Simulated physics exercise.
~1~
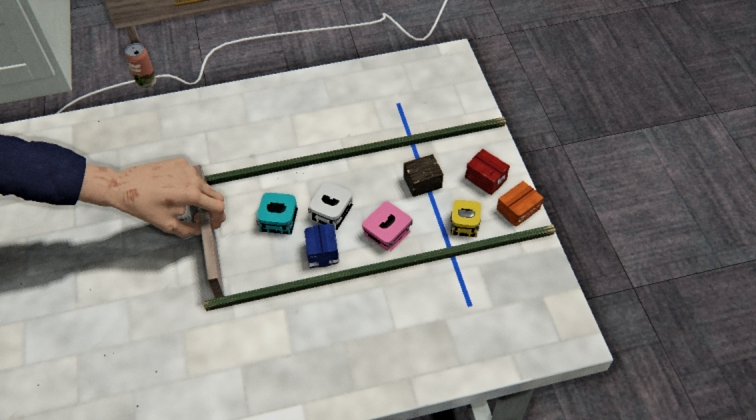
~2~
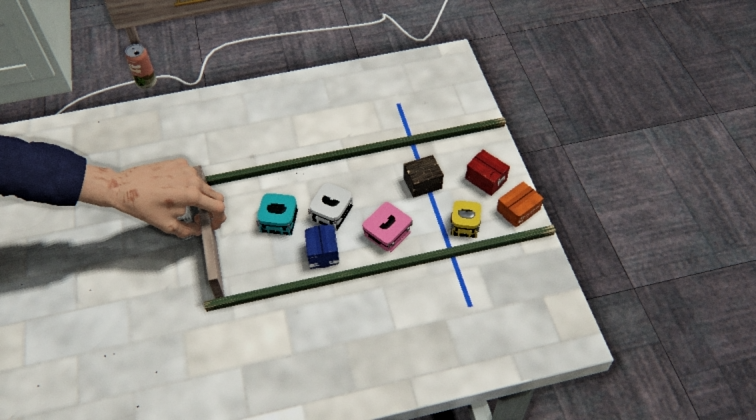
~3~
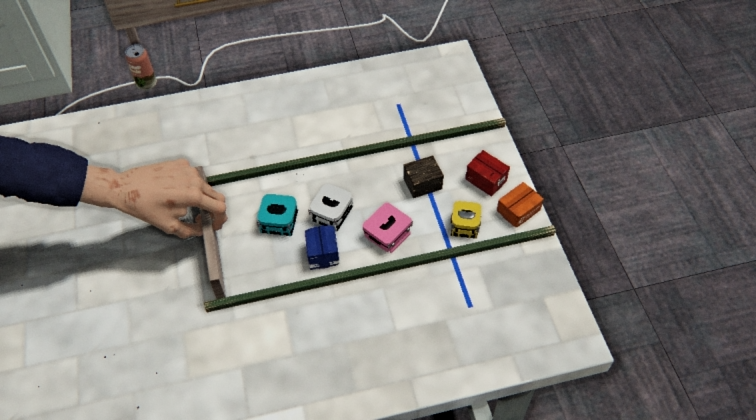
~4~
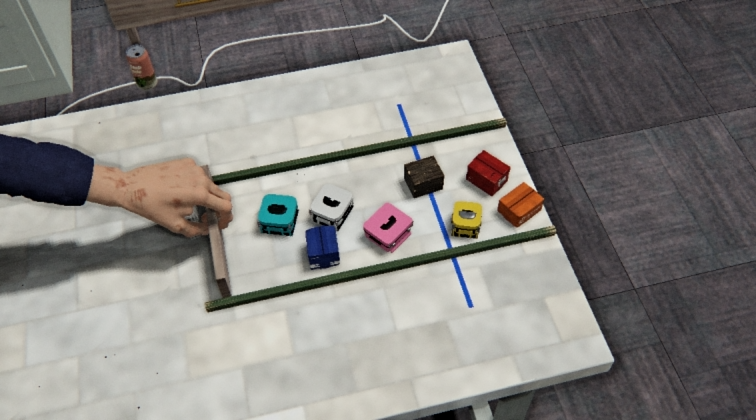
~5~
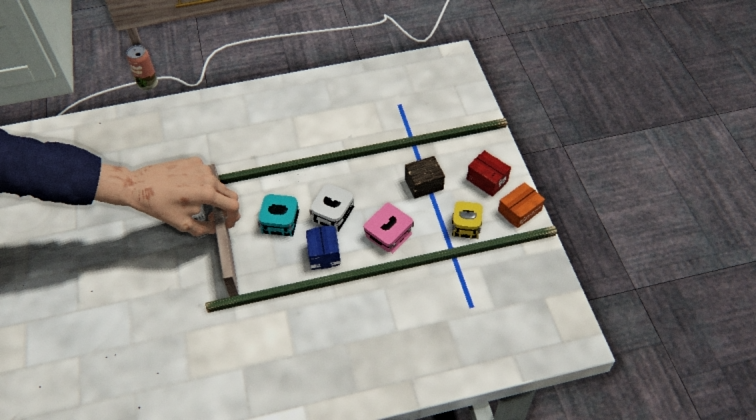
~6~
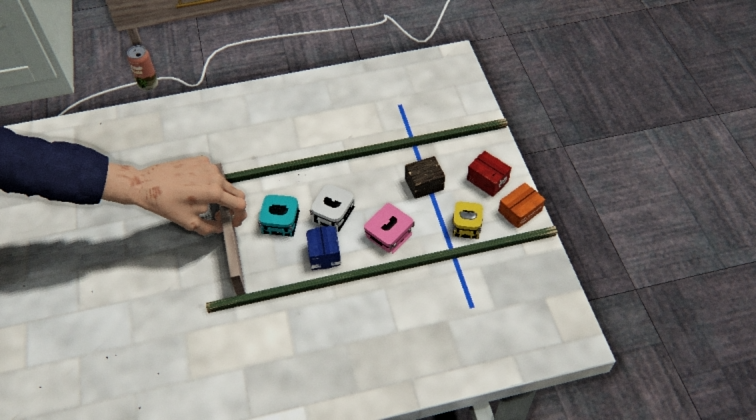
A board held by a hand at the left end of two green rails stays almost still at first, then slides slowly a short way right between them. The gap to the teal case narrows, while the eight small cases and boxes, scattered on both sides of the blue tape, stay in place.
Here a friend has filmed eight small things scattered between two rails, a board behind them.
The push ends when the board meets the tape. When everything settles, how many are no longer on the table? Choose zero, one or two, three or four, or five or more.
When everything settles, one or two are no longer on the table.
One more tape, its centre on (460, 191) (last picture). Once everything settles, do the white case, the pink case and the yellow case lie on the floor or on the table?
Here the white case is not lost; the pink case is not lost; last, the yellow case ends up off.
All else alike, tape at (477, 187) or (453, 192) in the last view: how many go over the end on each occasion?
Per try: 4; 2.
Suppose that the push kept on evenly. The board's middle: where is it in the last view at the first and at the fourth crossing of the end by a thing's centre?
At the first moment about (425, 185), at the next about (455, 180).
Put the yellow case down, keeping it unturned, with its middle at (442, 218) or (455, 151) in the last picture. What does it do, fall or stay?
Result by position: It stays aboard / stays aboard.
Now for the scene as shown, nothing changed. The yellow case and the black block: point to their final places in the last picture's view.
Final centres, first then second: (522, 208), (504, 161).
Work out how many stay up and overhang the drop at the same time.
The number would be 0.
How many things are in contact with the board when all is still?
At rest, 2 are in contact.
Soon after, none off yet; orange box at rest near (522, 205); red box at rest near (489, 174); yellow case at rest near (468, 220).
After that, none off yet; orange box at rest near (524, 205); red box displaced about its own width near (509, 172); yellow case displaced about its own width near (491, 214).
In the end, the number that fall off is one or two; gone, red box and orange box.
